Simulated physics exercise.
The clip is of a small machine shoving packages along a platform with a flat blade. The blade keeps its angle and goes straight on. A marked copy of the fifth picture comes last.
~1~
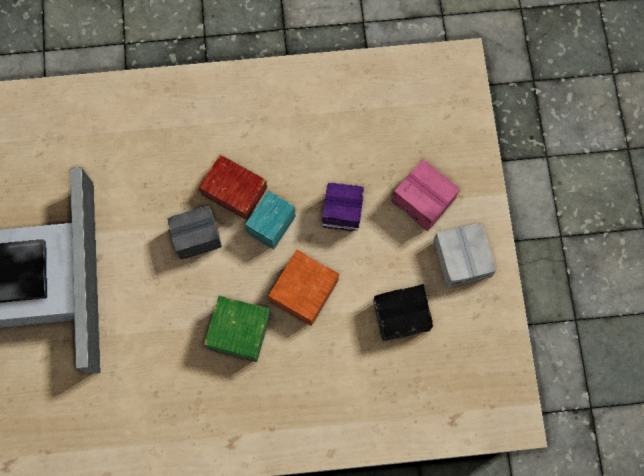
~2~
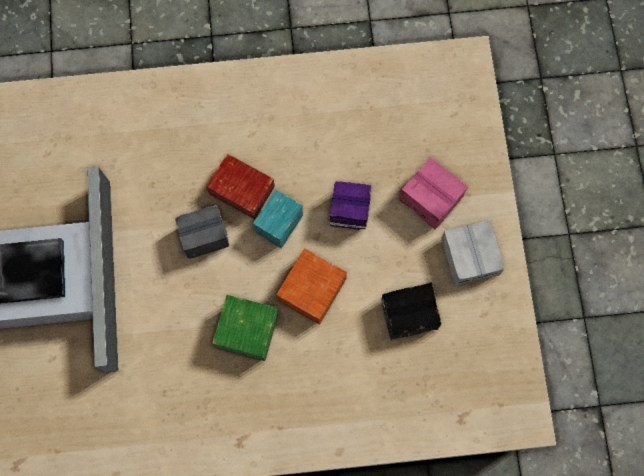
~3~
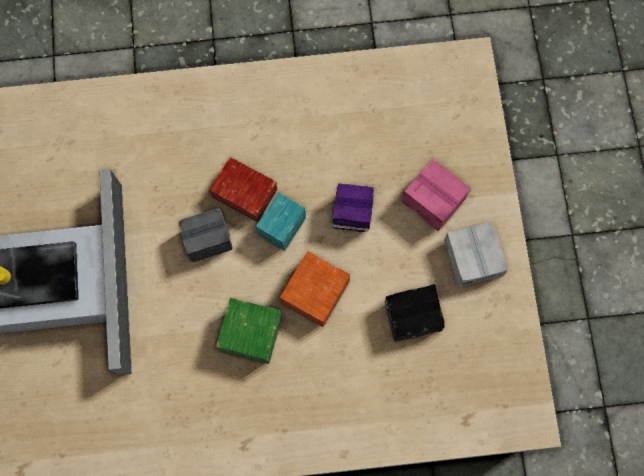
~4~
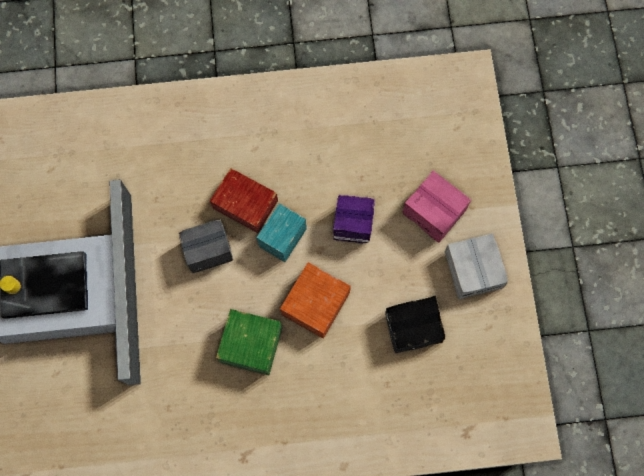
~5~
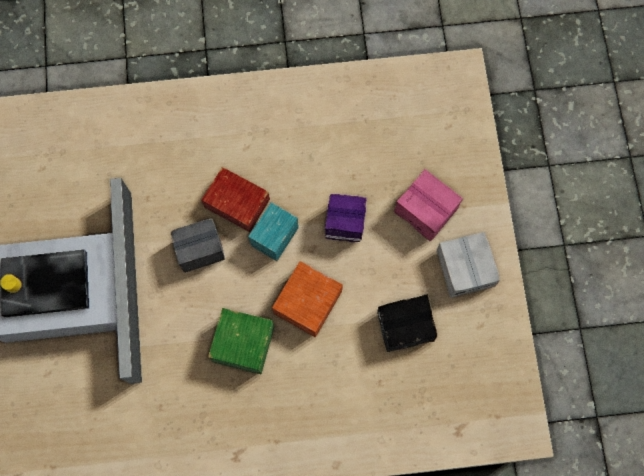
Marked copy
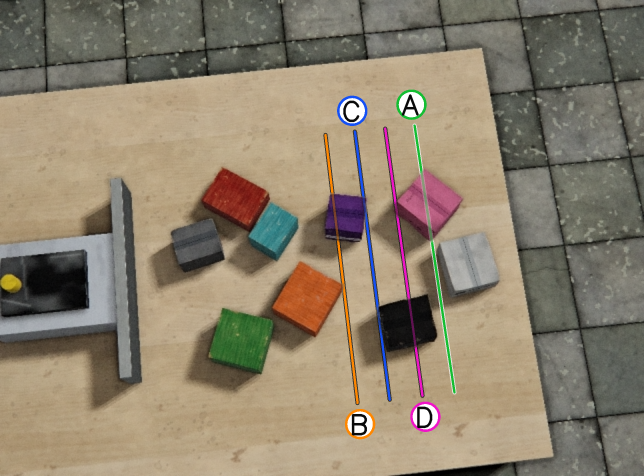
On a wooden platform, a flat-bladed machine moves right toward scattered coloured blocks without touching them.
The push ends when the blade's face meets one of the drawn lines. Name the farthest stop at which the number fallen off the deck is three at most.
The farthest such stop is A.
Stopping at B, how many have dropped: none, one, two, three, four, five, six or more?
In all, none.
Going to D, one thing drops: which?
The pink box.
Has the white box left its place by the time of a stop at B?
By then, no.
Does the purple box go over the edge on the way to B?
No.
On the marked copy, A at (434, 253); B at (341, 263); C at (372, 260); D at (403, 257).
Following A. Soon after the start, robot (165, 270); red crate (269, 191); green crate (274, 335).
Later, robot (279, 258); pink box (484, 194); purple box (437, 194).
In the end, robot (366, 248); pink box over the edge; white box over the edge; three fallen.
As for the rest, B is within the limit but short; C is within the limit but short; D is within the limit but short.
